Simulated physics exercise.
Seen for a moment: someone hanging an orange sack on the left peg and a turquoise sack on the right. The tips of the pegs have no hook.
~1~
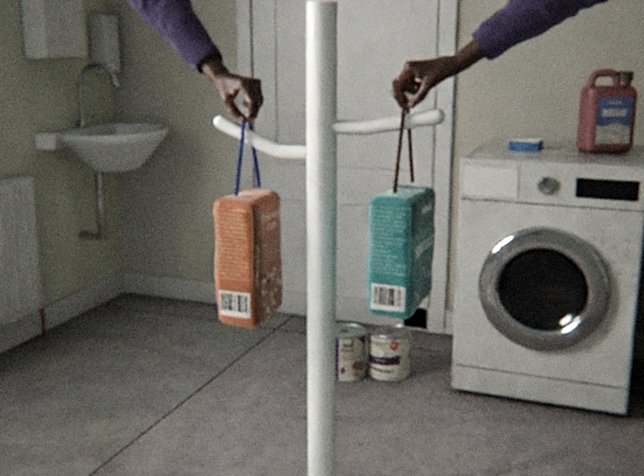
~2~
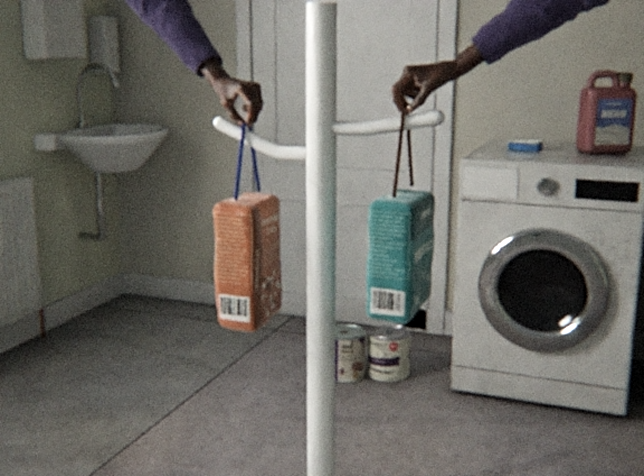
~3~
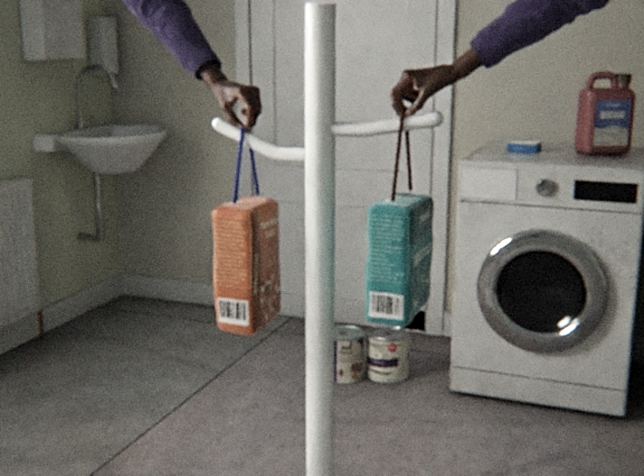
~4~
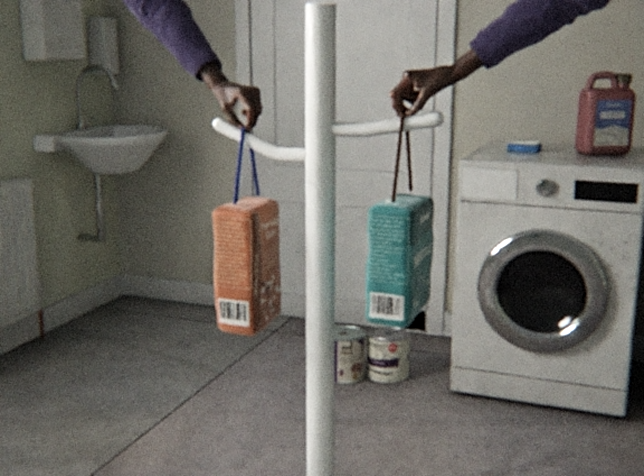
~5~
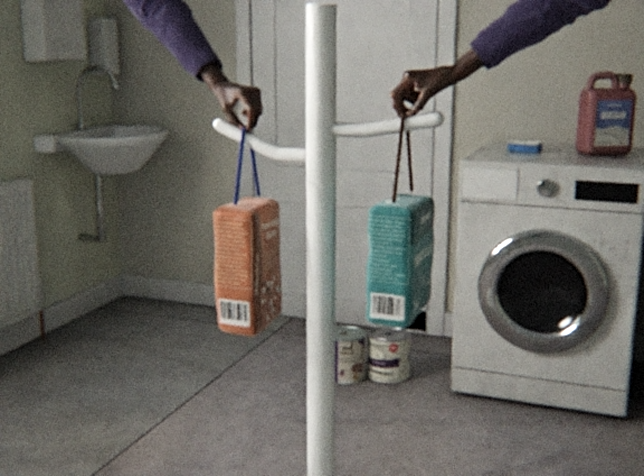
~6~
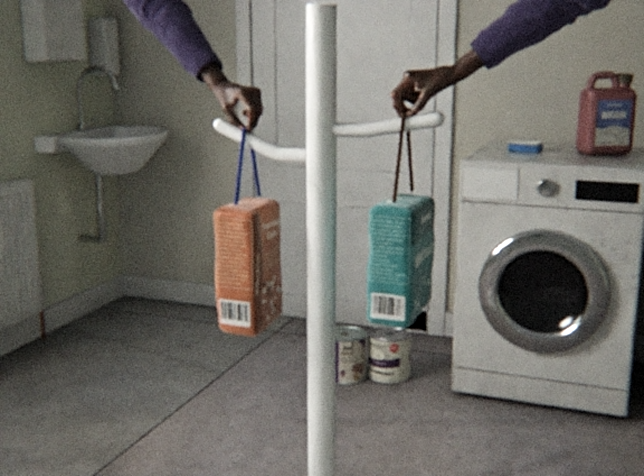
Two hands in purple sleeves lower an orange sack on the left and a turquoise sack on the right very slightly by their cords at a white stand's pegs, then hold them nearly still beside a washing machine.
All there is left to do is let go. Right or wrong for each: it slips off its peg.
Orange sack: Wrong; turquoise sack: Wrong.
Then, 0.38 s later than the last view, orange sack hanging from its loop near (251, 269); turquoise sack hanging from its loop near (401, 260).
Then, 0.78 s later than the last view, orange sack hanging from its loop near (253, 269); turquoise sack hanging from its loop near (400, 260).
Finally, orange sack hanging from its loop near (251, 269); turquoise sack hanging from its loop near (400, 259). The orange sack stays hanging and the turquoise sack holds on.
